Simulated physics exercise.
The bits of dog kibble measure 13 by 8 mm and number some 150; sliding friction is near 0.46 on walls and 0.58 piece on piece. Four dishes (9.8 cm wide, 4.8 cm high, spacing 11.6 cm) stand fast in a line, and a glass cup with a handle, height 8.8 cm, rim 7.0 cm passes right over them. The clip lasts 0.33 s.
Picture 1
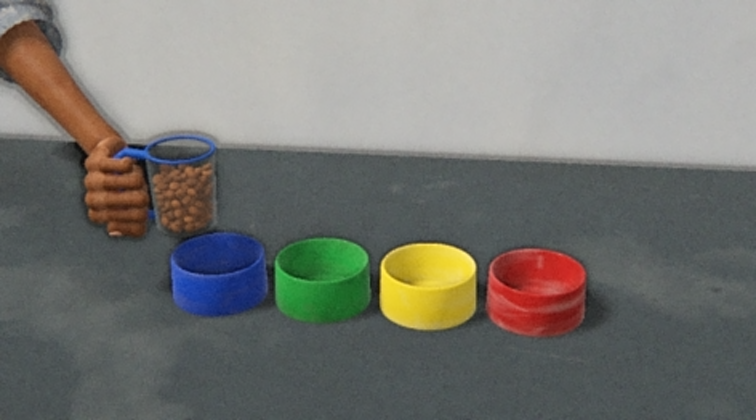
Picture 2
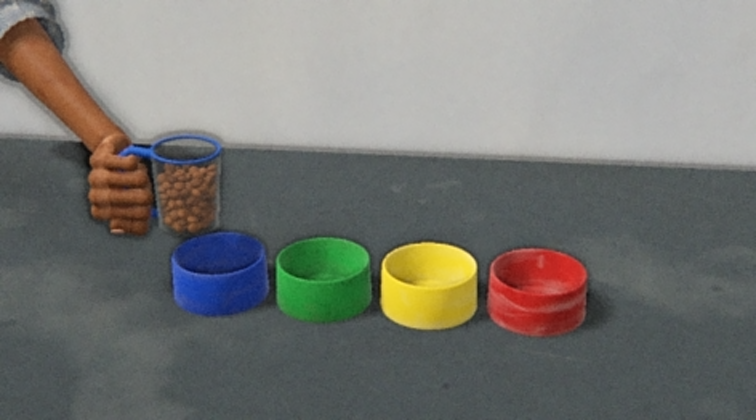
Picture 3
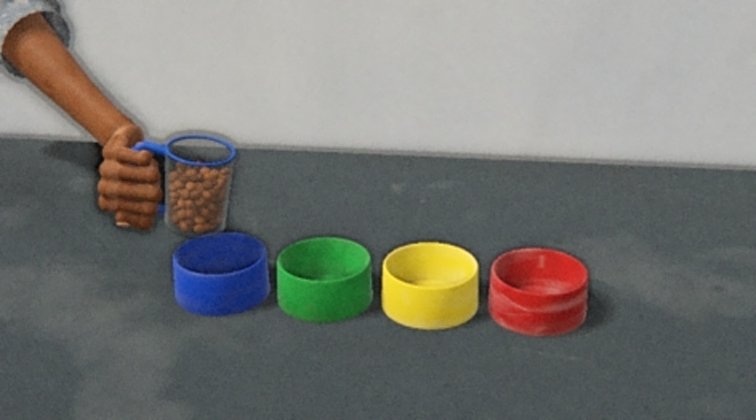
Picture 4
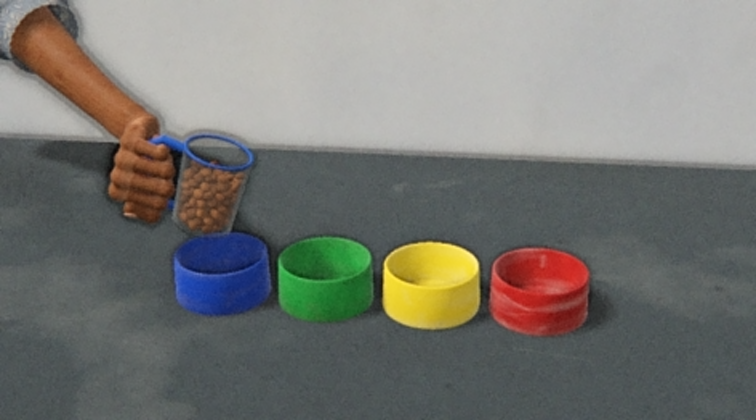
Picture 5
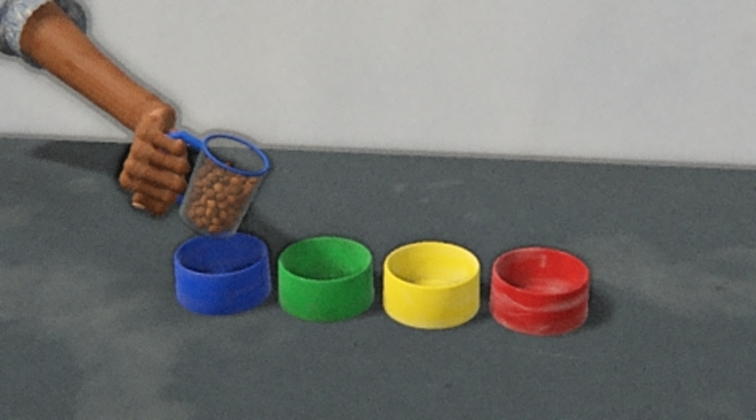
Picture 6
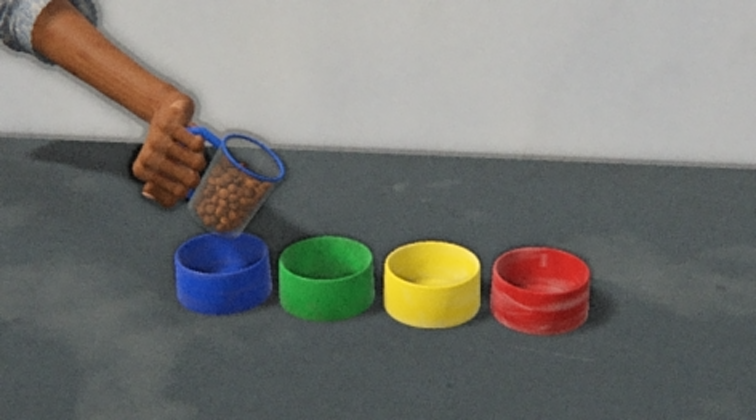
On a dark grey surface with blue, green, yellow and red dishes in a row, a hand holds a clear, blue-rimmed cup of brown kibble near the blue dish, moves it slightly right and gradually tilts it rightward.
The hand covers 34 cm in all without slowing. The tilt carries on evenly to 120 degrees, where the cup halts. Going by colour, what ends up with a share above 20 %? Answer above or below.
Red dish: Below; blue dish: Below; green dish: Below; yellow dish: Above; on the counter: Below.
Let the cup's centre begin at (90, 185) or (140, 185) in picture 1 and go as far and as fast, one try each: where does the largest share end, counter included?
The winner: Green, then yellow.
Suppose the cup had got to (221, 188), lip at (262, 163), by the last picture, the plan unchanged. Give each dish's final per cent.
Red 20, blue 0, green 0, yellow 50.
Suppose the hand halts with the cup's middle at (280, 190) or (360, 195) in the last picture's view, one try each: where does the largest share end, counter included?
The winner: Green; yellow.
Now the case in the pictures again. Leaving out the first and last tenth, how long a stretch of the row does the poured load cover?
Some 6 cm.
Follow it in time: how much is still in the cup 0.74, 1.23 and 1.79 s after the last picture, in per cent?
In turn: 80, 0, 0.
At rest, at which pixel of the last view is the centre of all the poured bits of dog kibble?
Around (446, 289).
Then, 0.74 s after the last picture, tilt 119 degrees; cup holds 80 %, yellow 15 %.
Then, 1.23 s after the last picture, tilt 120 degrees; cup holds 0 %, yellow 90 %.
Then, 1.79 s after the last picture, tilt 120 degrees; cup holds 0 %, yellow 90 %.
In the end, red 0 %, blue 0 %, green 0 %, yellow 90 %, counter 10 %.
